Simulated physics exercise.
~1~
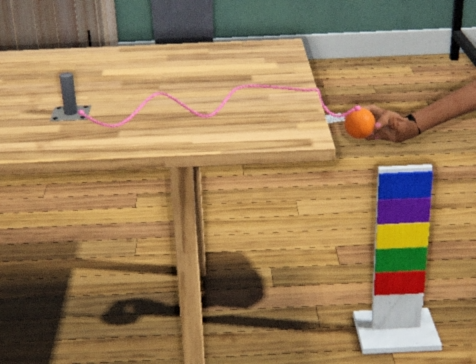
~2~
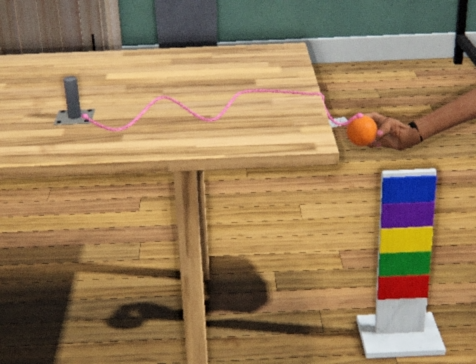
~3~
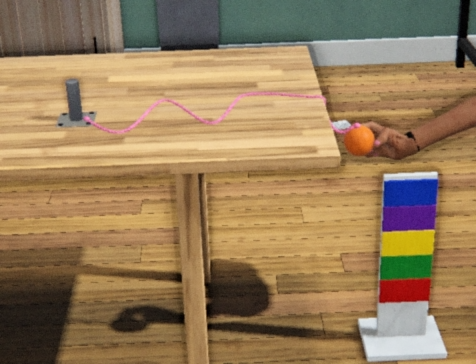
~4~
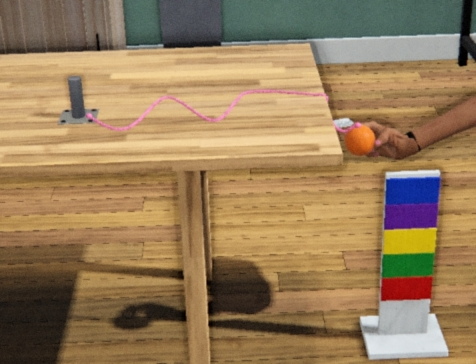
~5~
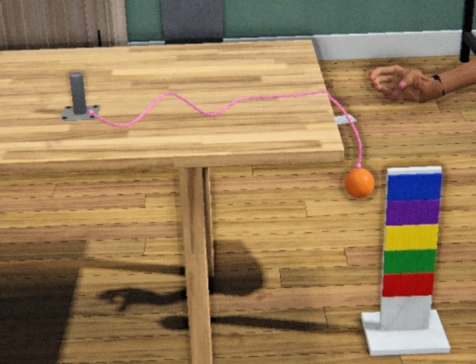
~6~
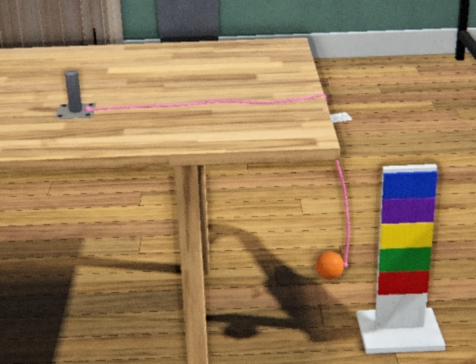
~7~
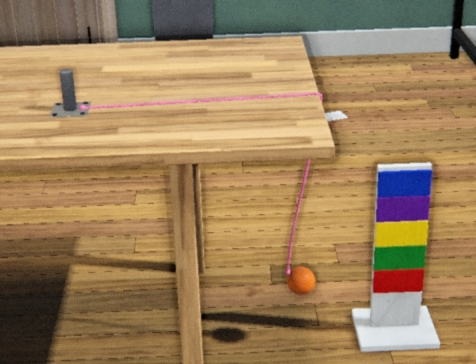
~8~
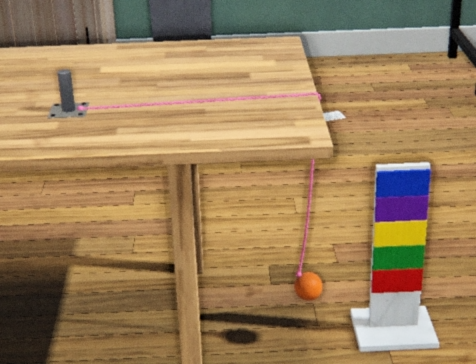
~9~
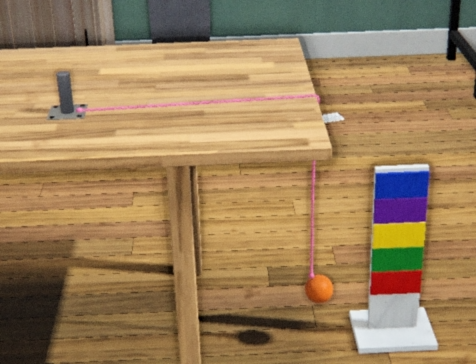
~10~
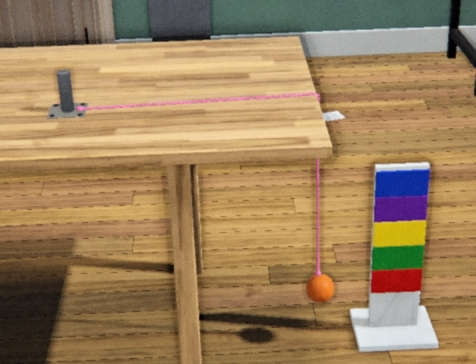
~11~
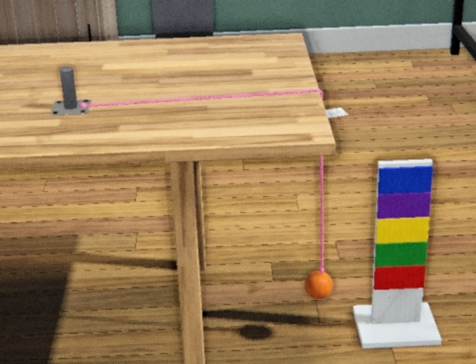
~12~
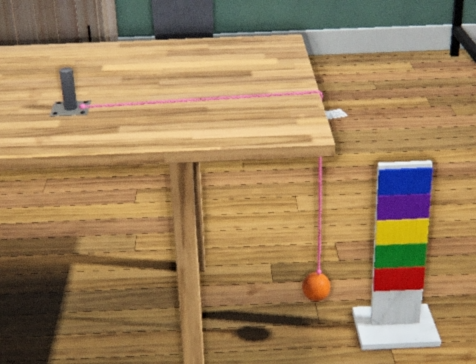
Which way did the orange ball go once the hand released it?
It went down, falling past the edge of the table until the pink string pulled tight.
